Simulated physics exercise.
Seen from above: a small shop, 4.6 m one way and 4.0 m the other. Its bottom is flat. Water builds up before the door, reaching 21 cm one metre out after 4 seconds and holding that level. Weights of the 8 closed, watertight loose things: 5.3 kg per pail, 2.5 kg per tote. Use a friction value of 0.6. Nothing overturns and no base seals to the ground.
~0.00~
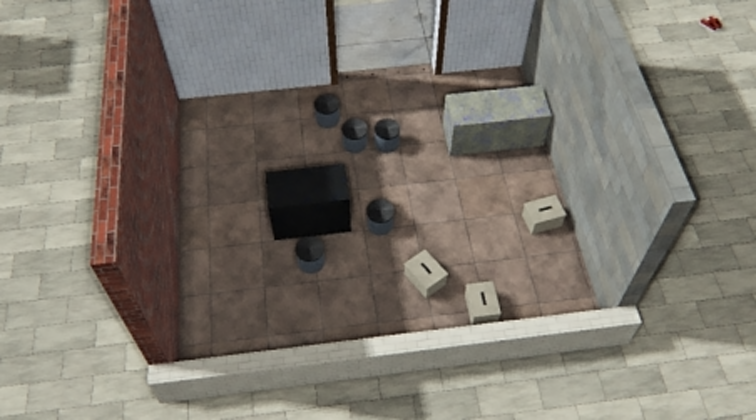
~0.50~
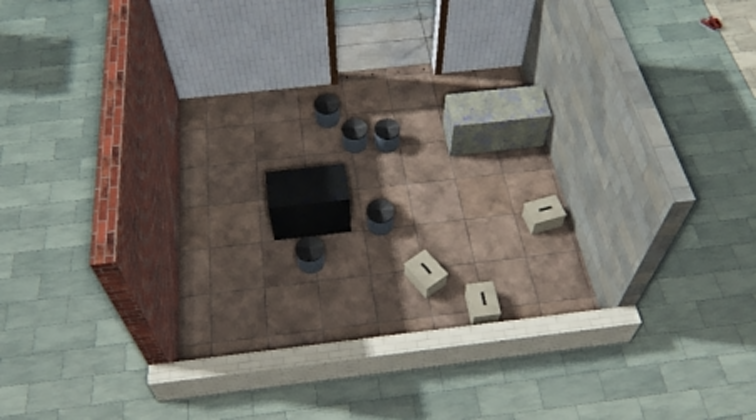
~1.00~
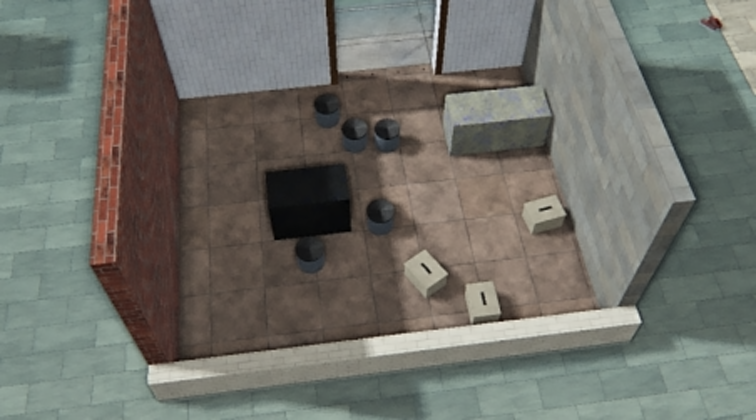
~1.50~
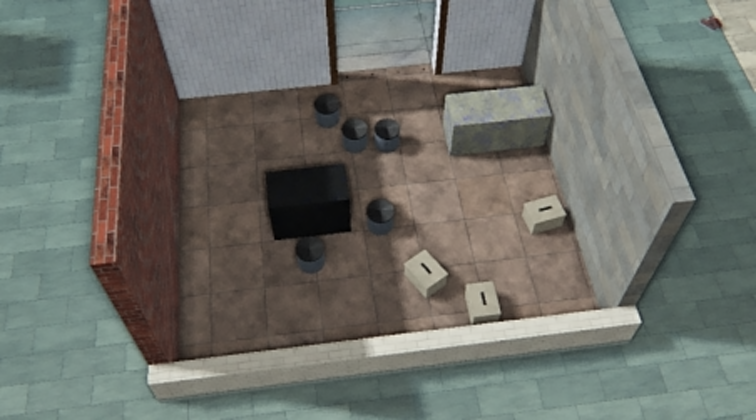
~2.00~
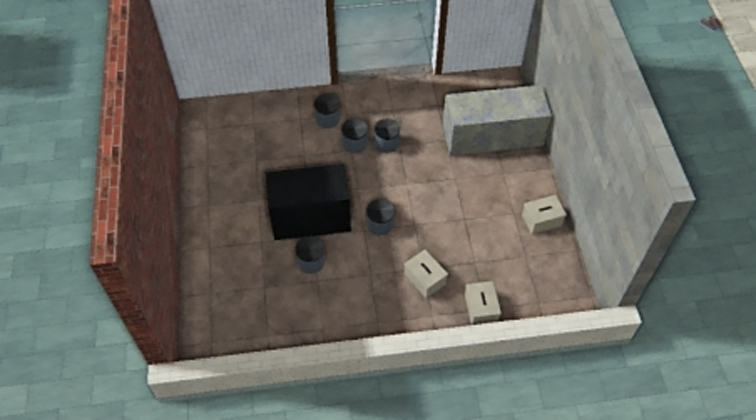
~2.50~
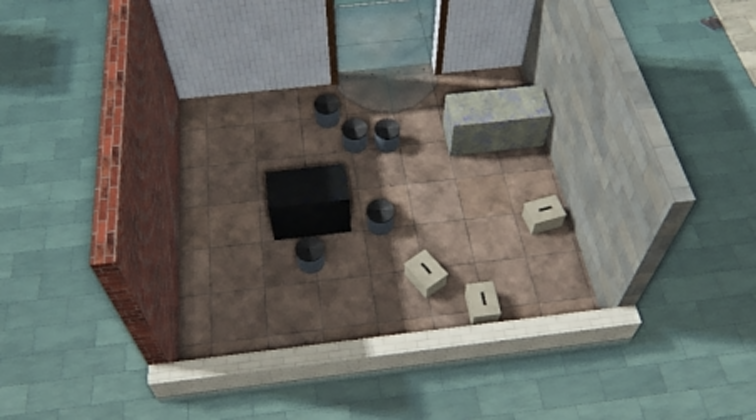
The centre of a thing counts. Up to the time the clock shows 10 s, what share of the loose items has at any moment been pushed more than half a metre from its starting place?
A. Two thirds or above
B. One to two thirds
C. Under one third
Two thirds or above.
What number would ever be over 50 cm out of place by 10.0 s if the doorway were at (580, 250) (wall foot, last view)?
Result: 5.
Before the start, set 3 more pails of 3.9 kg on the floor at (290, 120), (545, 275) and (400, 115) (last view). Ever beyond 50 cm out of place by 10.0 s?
In turn: Short of it, past it, past it.
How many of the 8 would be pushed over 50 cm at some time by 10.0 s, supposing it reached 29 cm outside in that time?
That would make 7 of them.
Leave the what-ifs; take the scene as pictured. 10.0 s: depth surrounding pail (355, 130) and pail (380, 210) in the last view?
4 and 12 cm.
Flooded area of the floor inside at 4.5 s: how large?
Wet area: Approx. 6.5 m2.
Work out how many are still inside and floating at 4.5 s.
I get 0.
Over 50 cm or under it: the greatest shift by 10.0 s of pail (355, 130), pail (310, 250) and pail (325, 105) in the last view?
Order as asked - a bigger shift, a smaller shift, a smaller shift.
After 3.5 s 0 of 8 are over 50 cm from their spots; 0 afloat.
After 4.5 s 1 of 8 are over 50 cm from their spots; 0 afloat.
After 7.0 s 4 of 8 are over 50 cm from their spots; 4 afloat.
After 10.0 s 6 of 8 are over 50 cm from their spots, and 6 have been at some point; 4 afloat.
